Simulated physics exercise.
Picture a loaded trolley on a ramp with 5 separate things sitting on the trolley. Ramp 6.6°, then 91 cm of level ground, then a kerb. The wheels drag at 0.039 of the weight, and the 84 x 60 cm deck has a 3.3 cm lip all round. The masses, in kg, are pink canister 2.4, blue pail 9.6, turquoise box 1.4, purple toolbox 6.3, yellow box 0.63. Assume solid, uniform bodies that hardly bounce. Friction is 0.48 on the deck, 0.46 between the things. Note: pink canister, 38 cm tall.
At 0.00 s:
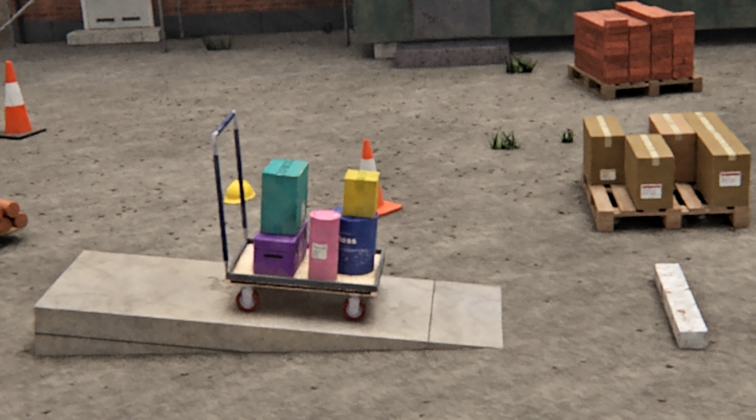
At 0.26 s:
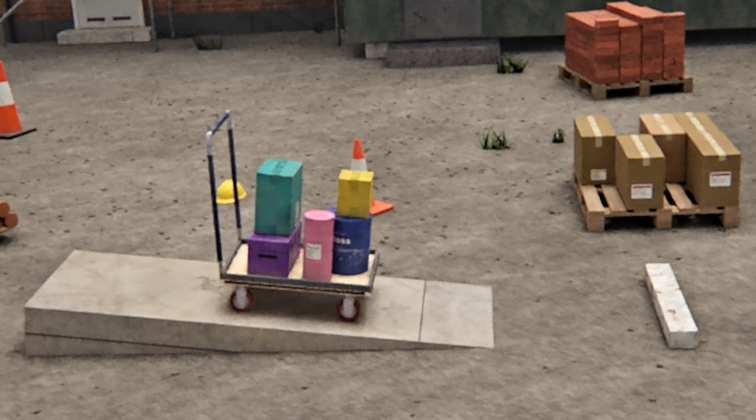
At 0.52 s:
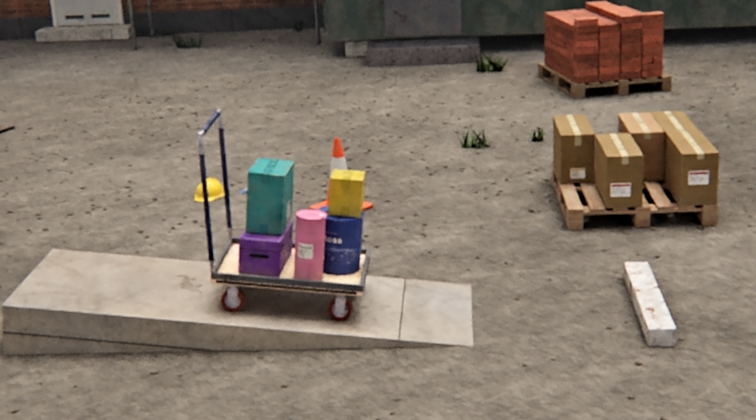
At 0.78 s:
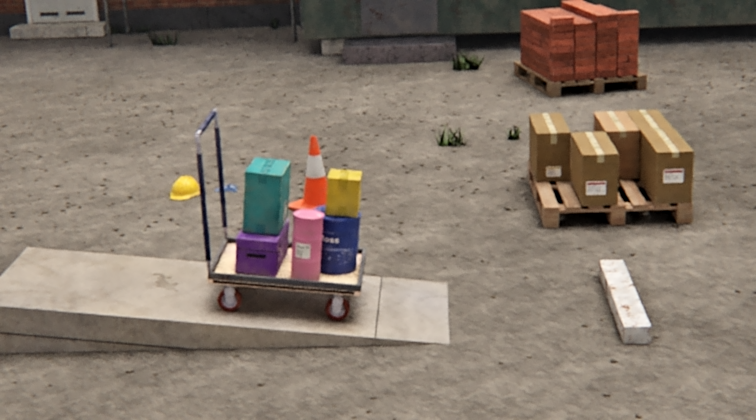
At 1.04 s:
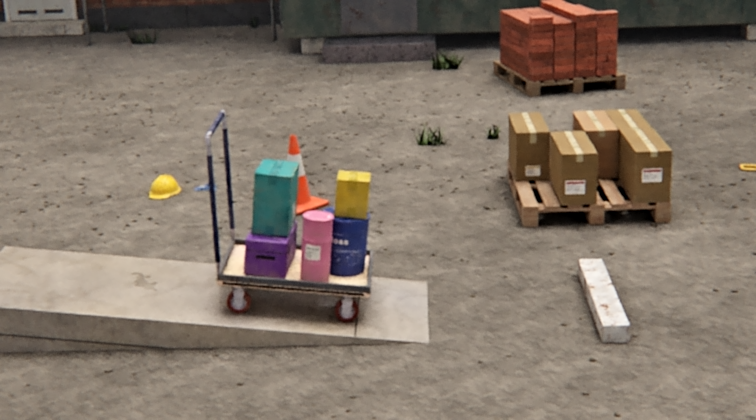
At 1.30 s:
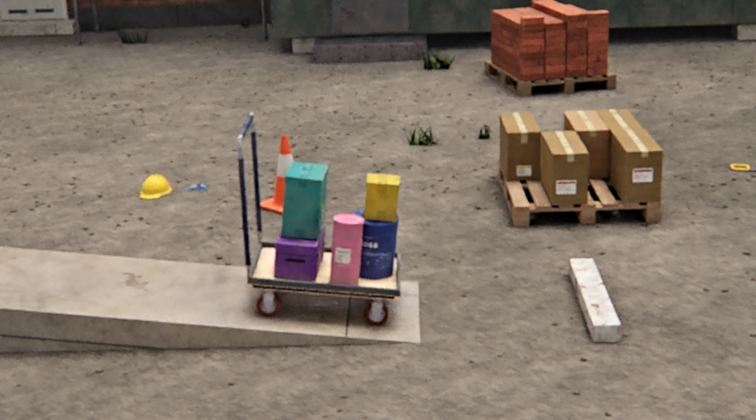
A loaded trolley carrying a turquoise box, purple toolbox, pink canister, blue pail and yellow box rolled slowly at first, then faster, down a low ramp to the right, its load staying in place.
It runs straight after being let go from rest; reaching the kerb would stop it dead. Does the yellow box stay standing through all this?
I expect it doesn't stay up.
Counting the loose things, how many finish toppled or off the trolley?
The number here is 1.
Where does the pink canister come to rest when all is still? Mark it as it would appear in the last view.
Roughly at (553, 254) in the last picture.
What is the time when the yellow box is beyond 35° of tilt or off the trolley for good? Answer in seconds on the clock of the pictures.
About 2.5 seconds.
After 1.90 s, 41 cm to the kerb.
After 2.40 s, trolley at the kerb; yellow box tipped 10° from how it sat near (588, 195); pink canister tipped 5° from how it sat; turquoise box slid 10 cm.
After 2.60 s, trolley at the kerb; yellow box now off the trolley; pink canister tipped 7° from how it sat; turquoise box slid 14 cm.
After 2.90 s, trolley at the kerb; turquoise box slid 13 cm; purple toolbox slid 10 cm; pink canister slid 7 cm.
At rest (3.6 s), off the trolley and tipped over, yellow box; not toppled but over 10 cm from the start, turquoise box and purple toolbox; the other 2 in place, give or take 10 cm. Seen from the same camera at the end, yellow box near (644, 304).
